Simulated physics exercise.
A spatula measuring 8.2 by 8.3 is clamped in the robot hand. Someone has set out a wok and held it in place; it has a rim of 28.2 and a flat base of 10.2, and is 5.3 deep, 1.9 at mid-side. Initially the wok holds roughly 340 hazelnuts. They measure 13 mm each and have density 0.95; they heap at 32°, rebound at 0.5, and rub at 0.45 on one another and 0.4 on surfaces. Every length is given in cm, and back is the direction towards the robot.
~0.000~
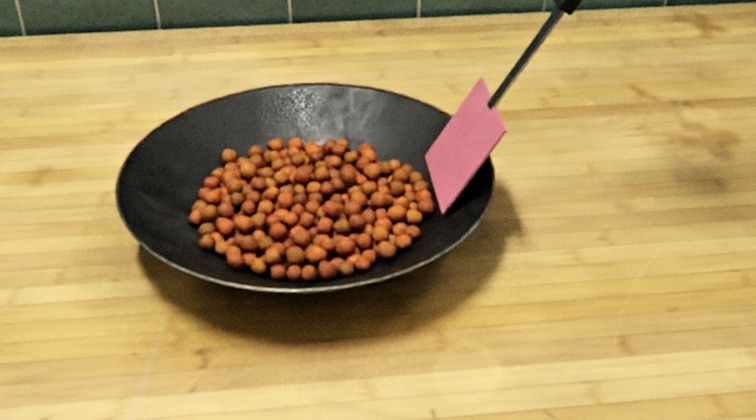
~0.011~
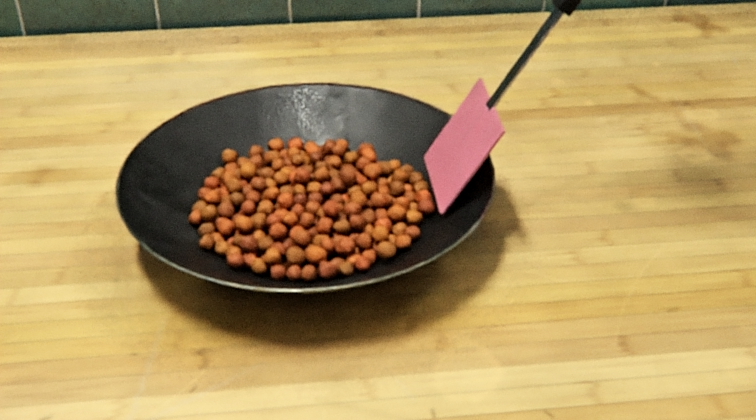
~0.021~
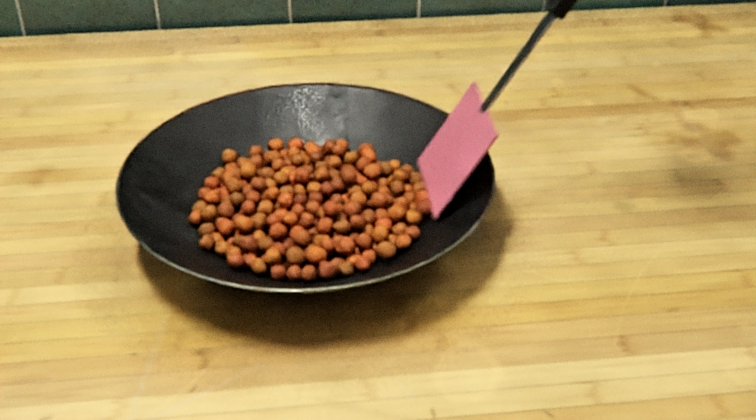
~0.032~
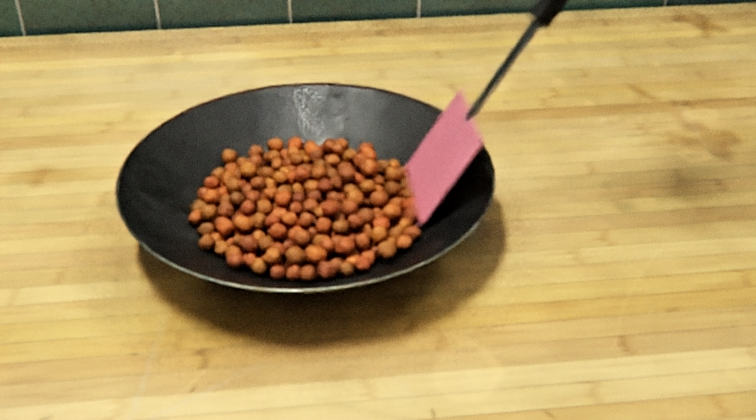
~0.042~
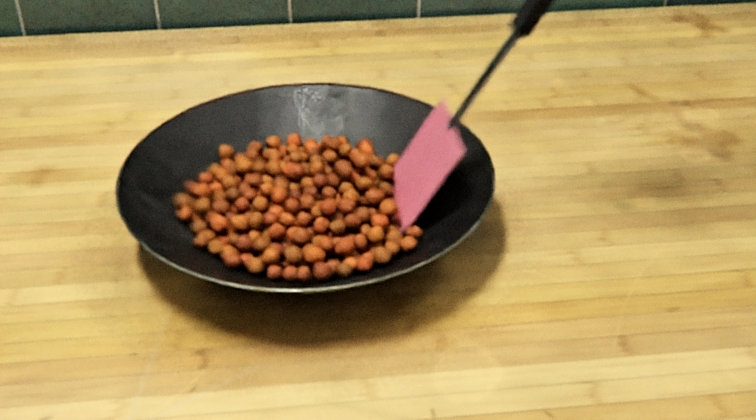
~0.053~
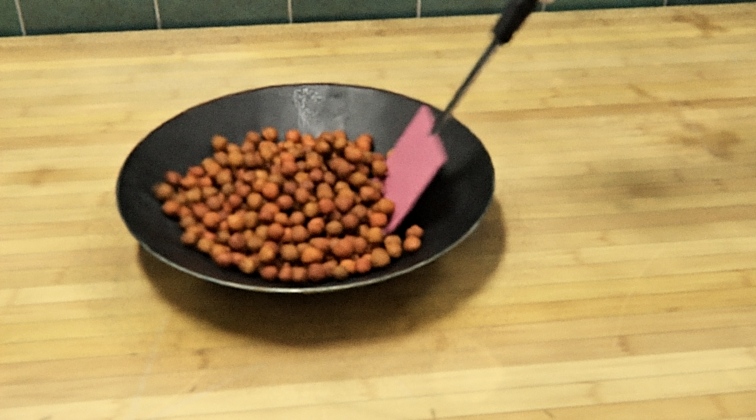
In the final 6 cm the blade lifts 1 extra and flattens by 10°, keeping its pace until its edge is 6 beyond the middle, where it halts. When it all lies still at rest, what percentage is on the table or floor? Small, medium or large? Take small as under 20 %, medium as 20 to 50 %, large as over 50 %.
Medium, so between 20 and 50 %.
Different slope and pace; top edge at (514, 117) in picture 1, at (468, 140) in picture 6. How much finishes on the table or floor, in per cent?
Near 15 in a hundred.
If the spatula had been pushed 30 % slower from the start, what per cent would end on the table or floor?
Then around 15 percent would finish on the table or floor.
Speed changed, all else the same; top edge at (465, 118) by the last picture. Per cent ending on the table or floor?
Expect some 5 per cent there.
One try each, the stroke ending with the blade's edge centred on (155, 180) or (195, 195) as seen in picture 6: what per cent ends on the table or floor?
Around 60 per cent for the first try and 55 per cent for the second.
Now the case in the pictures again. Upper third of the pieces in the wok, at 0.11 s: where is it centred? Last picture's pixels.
Roughly pixel (228, 187).
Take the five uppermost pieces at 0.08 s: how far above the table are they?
6 cm.
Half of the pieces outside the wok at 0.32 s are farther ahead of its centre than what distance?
That distance is around 20 cm.
After 0.08 s, sloping 59°, highest piece 7 above the table; 341 in the wok.
After 0.11 s, sloping 56°, highest piece 8 above the table; 337 in the wok, 4 on the blade or in flight.
After 0.32 s, sloping 49°, highest piece 7 above the table; 234 in the wok, 80 on the table or floor, 27 on the blade or in flight.
After 1.37 s, sloping 49°, highest piece 5 above the table; 230 in the wok, 111 on the table or floor.
At rest, 230 in the wok, 111 on the table or floor. That is 33 % on the table or floor.
